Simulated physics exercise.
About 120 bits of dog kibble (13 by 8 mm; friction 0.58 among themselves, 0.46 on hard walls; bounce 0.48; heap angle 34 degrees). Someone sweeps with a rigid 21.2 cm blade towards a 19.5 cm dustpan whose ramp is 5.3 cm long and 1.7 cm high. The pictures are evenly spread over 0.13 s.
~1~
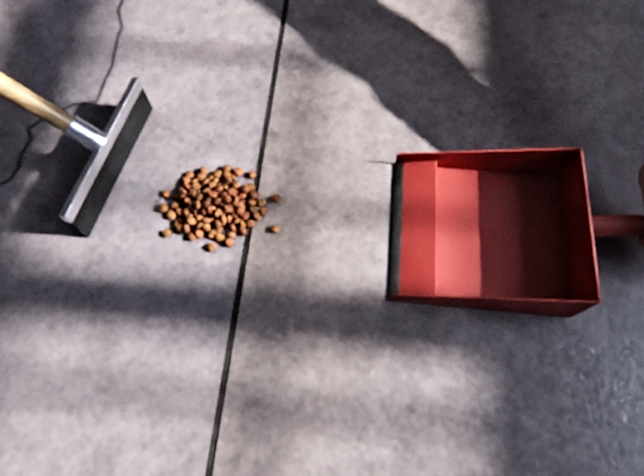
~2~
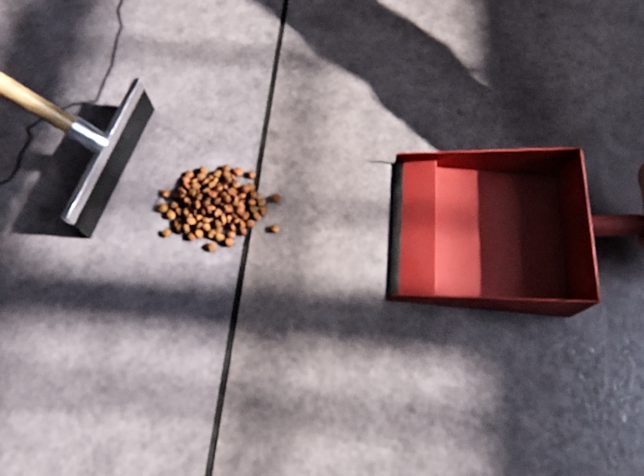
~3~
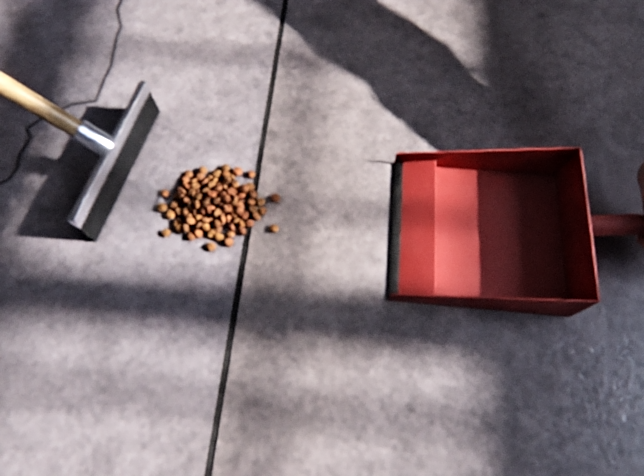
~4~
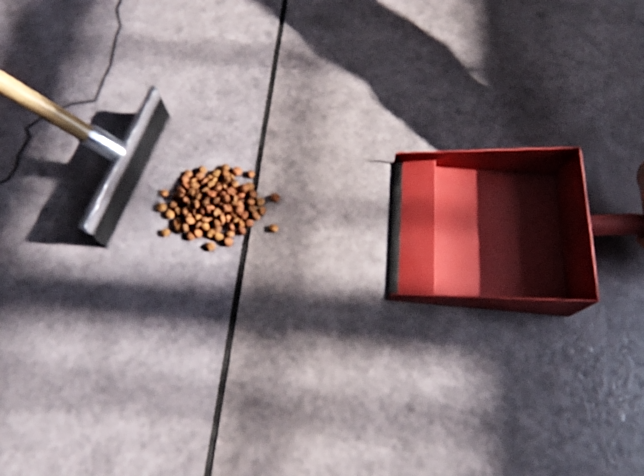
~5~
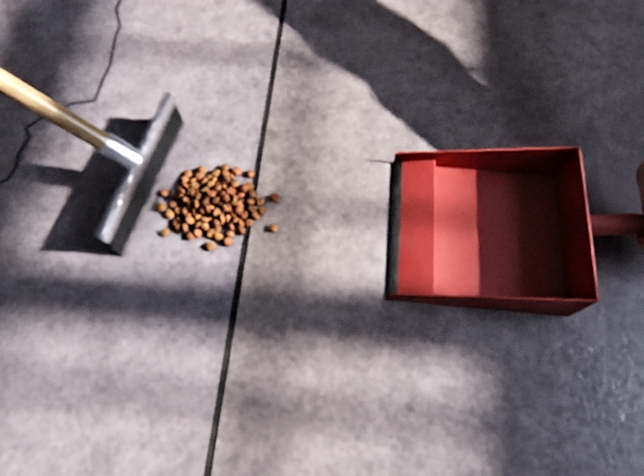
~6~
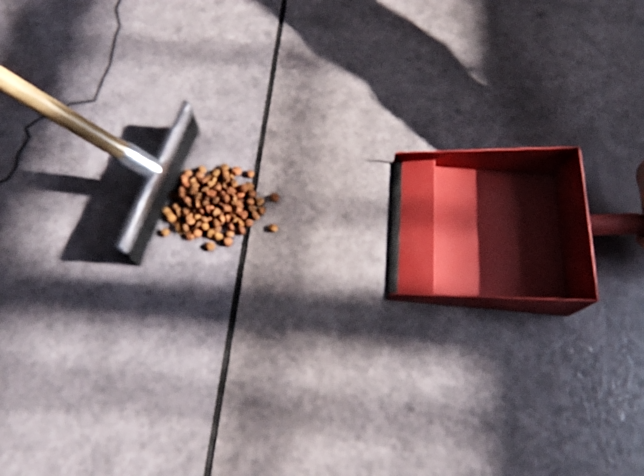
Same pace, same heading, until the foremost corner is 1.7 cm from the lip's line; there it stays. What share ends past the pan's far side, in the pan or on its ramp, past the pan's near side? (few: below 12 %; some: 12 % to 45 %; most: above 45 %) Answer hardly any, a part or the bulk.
Far side: Hardly any, pan: A part, near side: A part.
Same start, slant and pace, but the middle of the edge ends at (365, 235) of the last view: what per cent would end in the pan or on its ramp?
Some 40 per cent.
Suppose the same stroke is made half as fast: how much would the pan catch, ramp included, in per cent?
In that case some 25 per cent.
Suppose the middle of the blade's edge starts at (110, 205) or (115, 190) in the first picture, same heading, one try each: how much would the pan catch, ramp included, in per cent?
About 25 and 30 per cent.
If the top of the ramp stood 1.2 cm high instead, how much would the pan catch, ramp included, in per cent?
Then about 30 per cent.
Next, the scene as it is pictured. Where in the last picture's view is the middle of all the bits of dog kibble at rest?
Around (395, 280).
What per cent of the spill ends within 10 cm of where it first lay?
About 0 per cent.
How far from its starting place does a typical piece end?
About 26 cm.
Then, 0.14 s after the last picture, middle of the blade 15 cm from the lip; 0 % over the lip, far side 0 %, near side 5 %.
Then, 0.23 s after the last picture, middle of the blade 7 cm from the lip; 0 % over the lip, far side 0 %, near side 25 %.
Then, 0.46 s after the last picture, middle of the blade 4 cm from the lip; 30 % over the lip, far side 0 %, near side 35 %.
In the end, far side 0 %, pan 30 %, near side 35 %, in front of the lip or behind the blade 35 %.
